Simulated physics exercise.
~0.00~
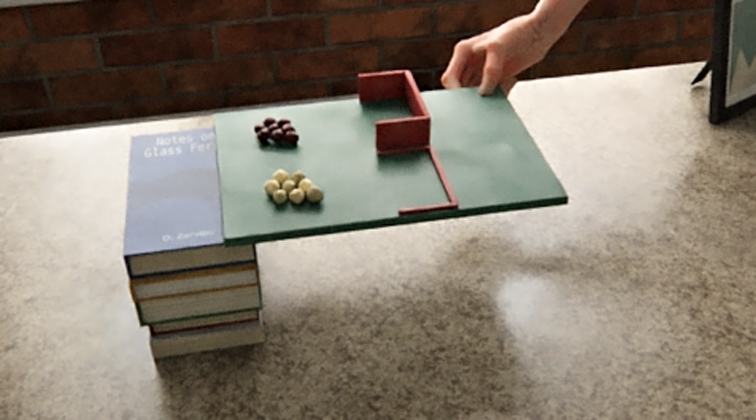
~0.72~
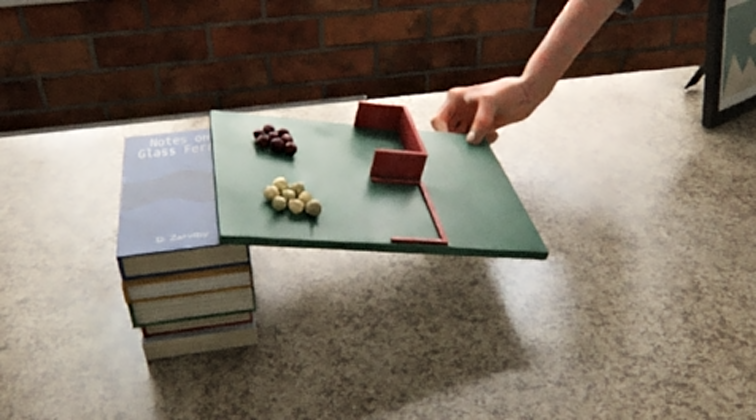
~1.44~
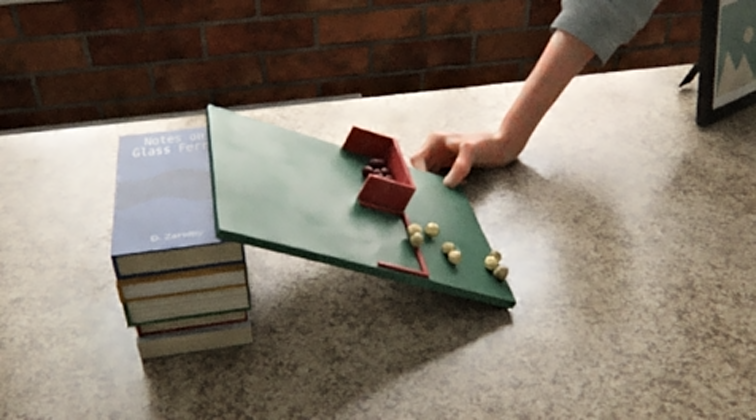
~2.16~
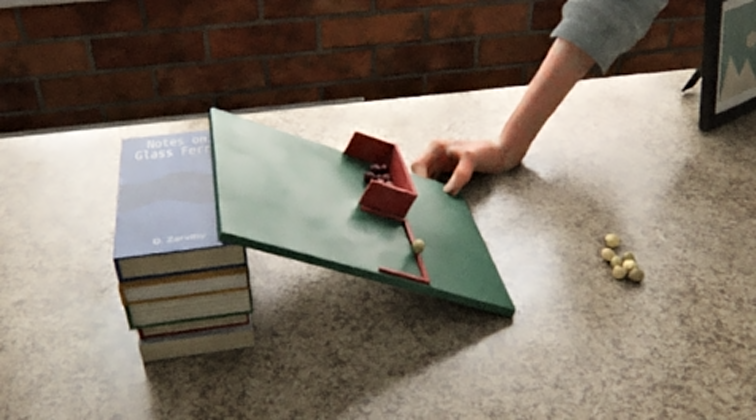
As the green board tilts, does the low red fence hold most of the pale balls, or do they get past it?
Most of the pale balls get past the low red fence and roll off onto the counter. The dark balls end up held against their taller red fence.
